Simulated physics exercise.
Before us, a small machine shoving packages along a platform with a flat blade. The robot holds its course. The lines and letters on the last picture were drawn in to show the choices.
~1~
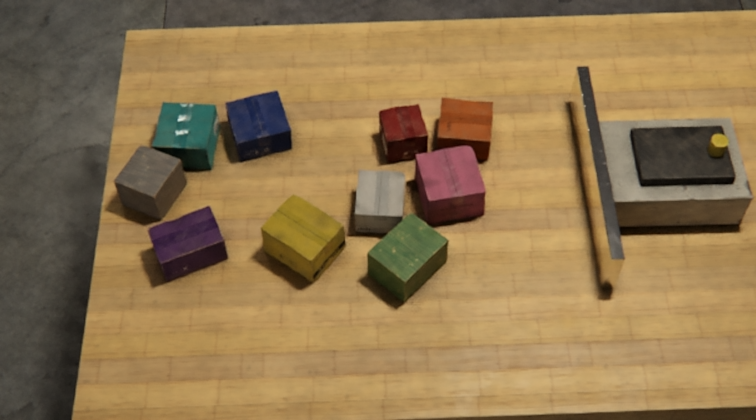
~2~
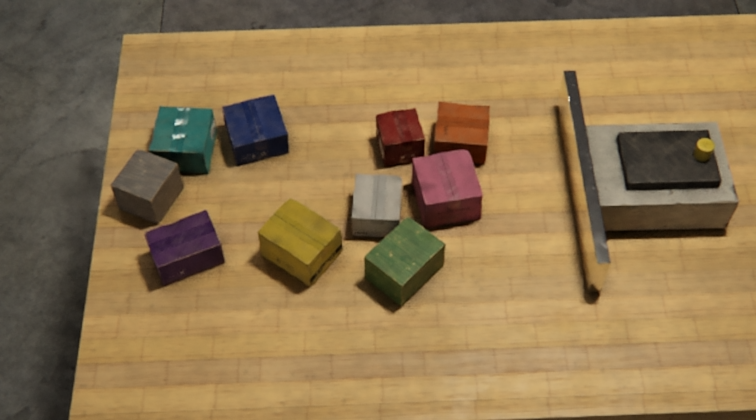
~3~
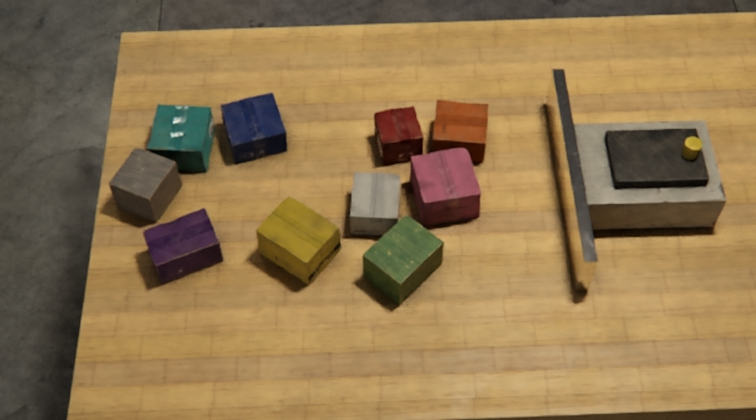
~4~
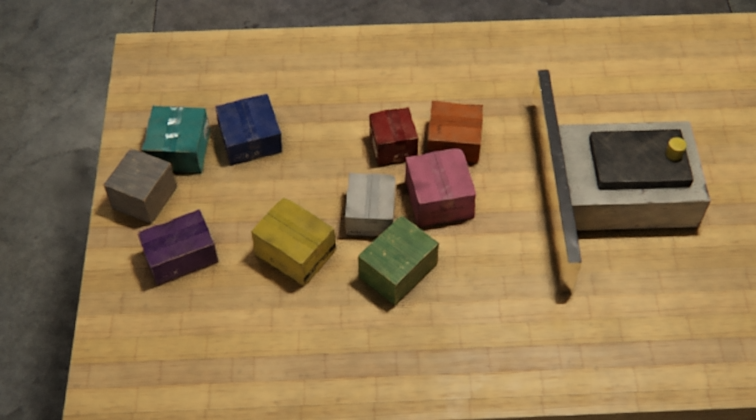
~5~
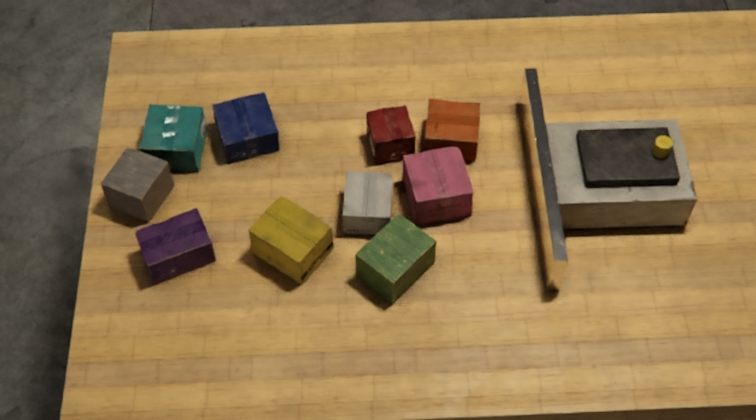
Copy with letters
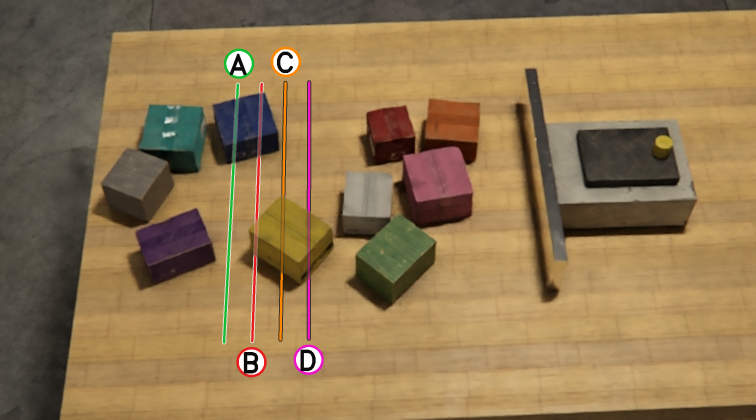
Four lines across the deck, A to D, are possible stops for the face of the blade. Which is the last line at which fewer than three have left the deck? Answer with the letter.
No farther than A.
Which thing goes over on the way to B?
The turquoise box goes over.
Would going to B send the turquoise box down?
By then, yes.
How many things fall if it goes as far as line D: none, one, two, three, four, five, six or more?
The count is none.
On the marked copy, A at (232, 202); B at (257, 201); C at (283, 200); D at (309, 199).
Following A. Soon after the start, robot (507, 160); green crate (389, 259); red parcel (347, 135).
Later, robot (394, 164); turquoise box (135, 139); purple parcel (157, 244).
In the end, robot (308, 168); turquoise box over the edge; purple parcel over the edge; two fallen.
As for the rest, B is within the limit but short; C is within the limit but short; D is within the limit but short.
